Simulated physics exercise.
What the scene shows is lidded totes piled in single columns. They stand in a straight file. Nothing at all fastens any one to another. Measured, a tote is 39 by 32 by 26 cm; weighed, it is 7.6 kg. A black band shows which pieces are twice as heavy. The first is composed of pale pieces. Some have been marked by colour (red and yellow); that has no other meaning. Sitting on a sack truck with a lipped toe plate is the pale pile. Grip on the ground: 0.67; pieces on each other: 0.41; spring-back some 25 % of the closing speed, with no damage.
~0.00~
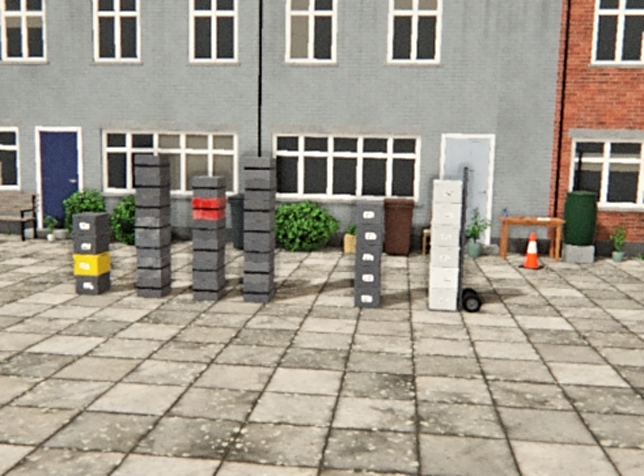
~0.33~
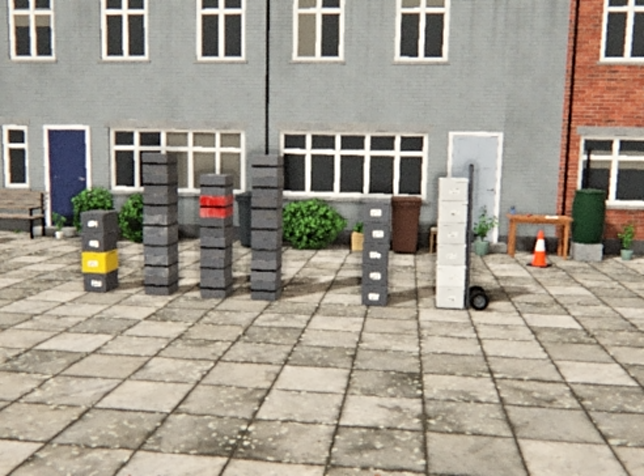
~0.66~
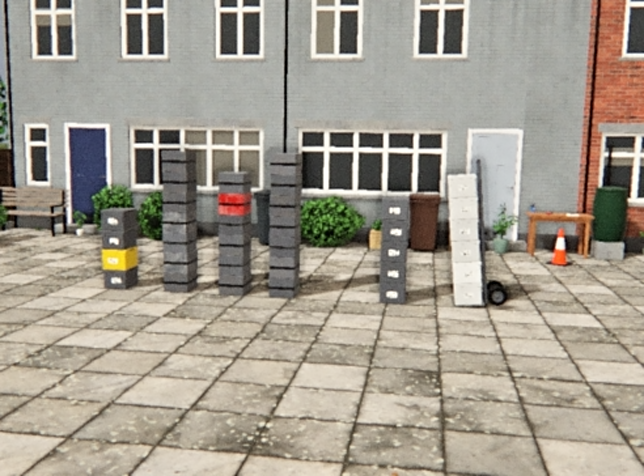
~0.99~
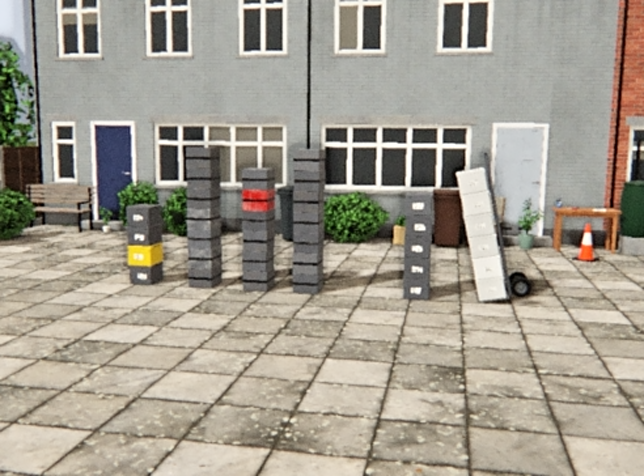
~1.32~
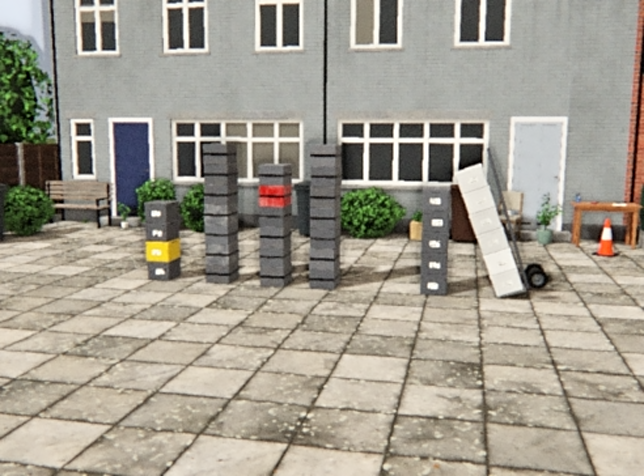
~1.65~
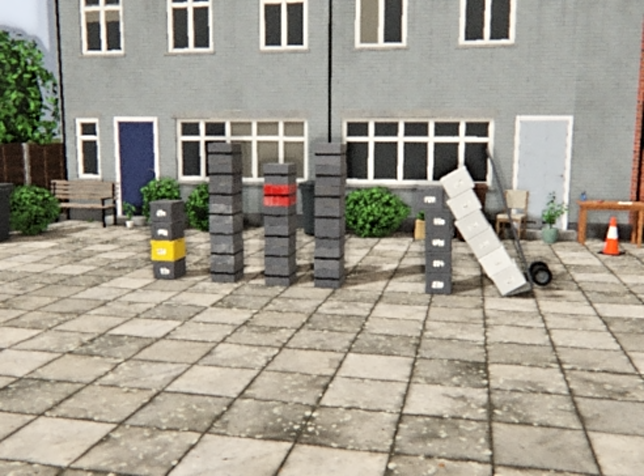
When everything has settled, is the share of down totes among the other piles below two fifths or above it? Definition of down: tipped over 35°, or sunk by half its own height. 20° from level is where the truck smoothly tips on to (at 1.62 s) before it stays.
It is below two fifths.
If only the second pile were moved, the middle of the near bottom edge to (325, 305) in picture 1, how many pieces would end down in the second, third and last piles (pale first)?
You'd end with the second pile at 0, the third at 0 and the last at 0 down.
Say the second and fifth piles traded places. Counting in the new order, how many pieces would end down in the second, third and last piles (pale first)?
Count of fallen pieces - second: 0; third: 0; last: 0.
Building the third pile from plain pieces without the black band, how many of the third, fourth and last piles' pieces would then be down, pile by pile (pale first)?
Down per pile - third: 0, fourth: 0, last: 0.
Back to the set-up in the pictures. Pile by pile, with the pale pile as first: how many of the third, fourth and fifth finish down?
Counting each pile, the third has 0, the fourth 0 and the fifth 0.
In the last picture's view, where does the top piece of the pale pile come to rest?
The top piece finishes near (385, 251).
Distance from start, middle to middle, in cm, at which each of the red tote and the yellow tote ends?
Red 0, yellow 0.
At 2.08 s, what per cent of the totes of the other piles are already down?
By then 0 per cent.
After 2.08 s, 6 of the pale pile down; none of the 29 other totes down, 5 disturbed.
After 2.44 s, 6 of the pale pile down; 5 of the 29 other totes down.
At rest (4.2 s), 6 of the pale pile down; 5 of the 29 other totes down; yellow tote unmoved; red tote unmoved. That is 17 per cent. As the last picture would show them, middles, yellow tote near (169, 249), red tote near (281, 194).
